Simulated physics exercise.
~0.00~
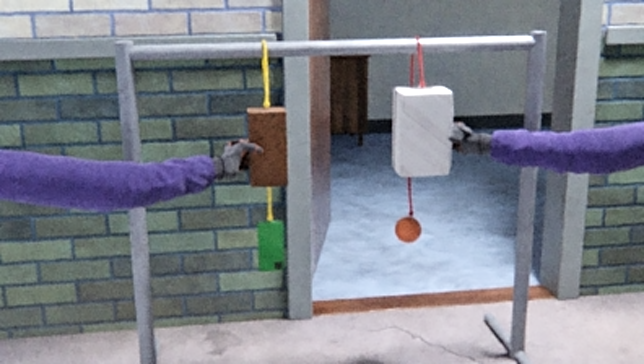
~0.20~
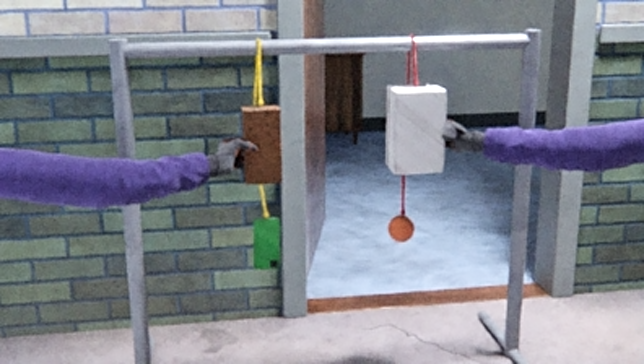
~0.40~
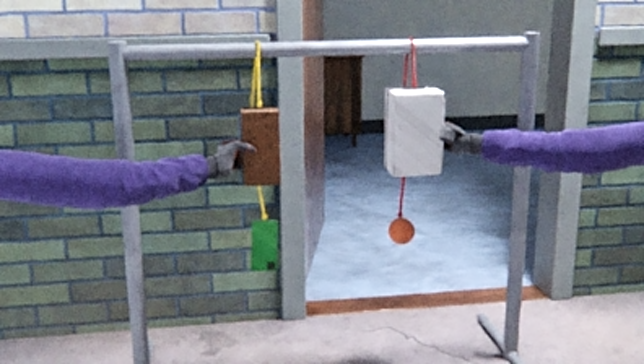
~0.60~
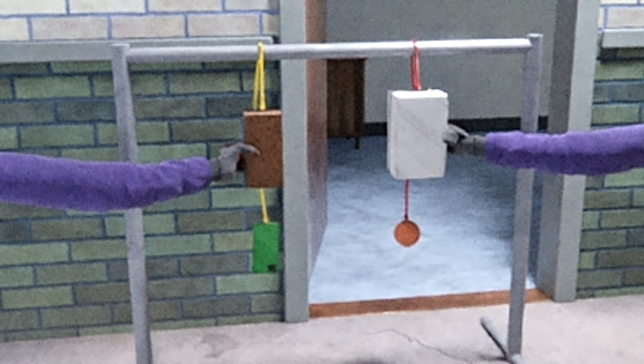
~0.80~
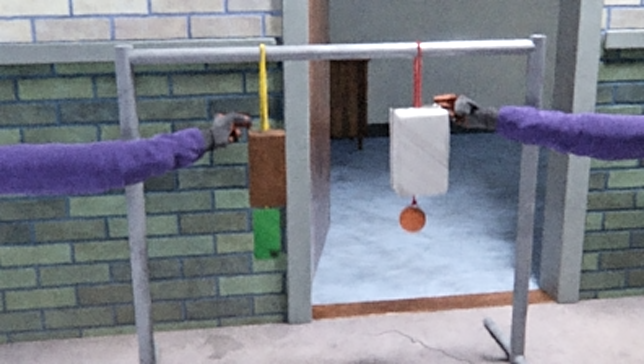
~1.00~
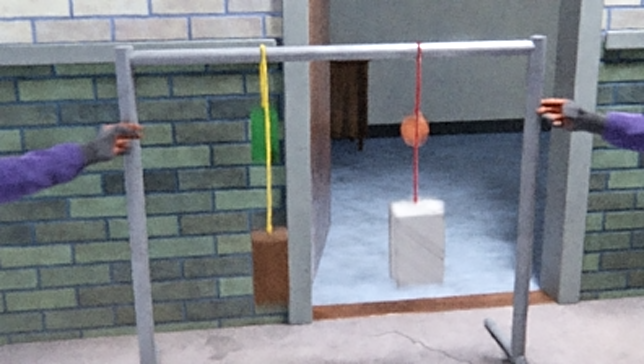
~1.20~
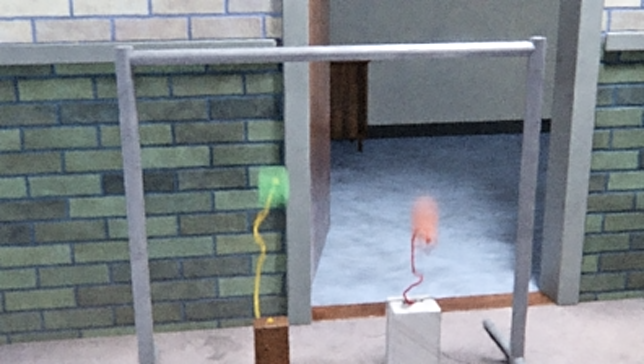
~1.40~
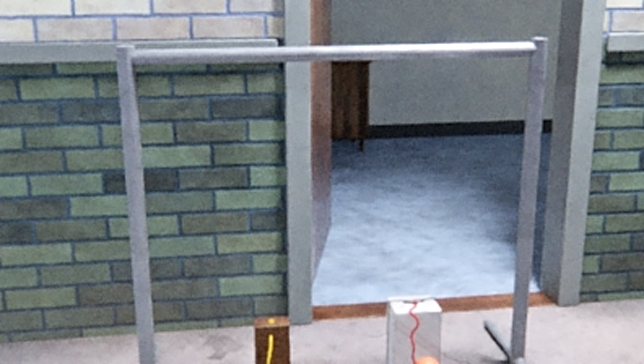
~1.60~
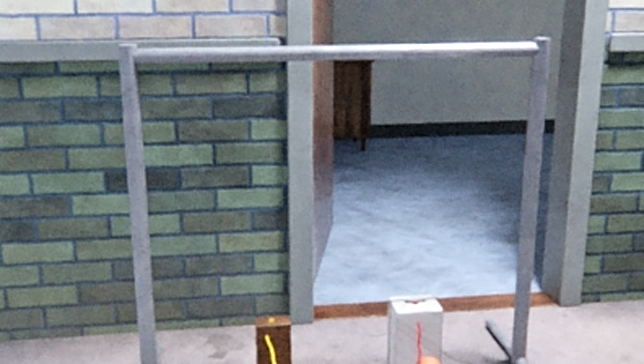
At the start, two gloved hands in purple sleeves steady a brown brick and a white case that hang from a metal bar, the brick on a yellow shoelace and the case on a red one. A green object dangles from the other end of the yellow lace, and an orange disc from the red. The hands let go and draw back, and the brick and case drop while the green and orange pieces rise toward the bar. Both laces slip over the rail and come off. The brick and white case end up on the floor, with the orange piece resting by the case and the bar left empty.
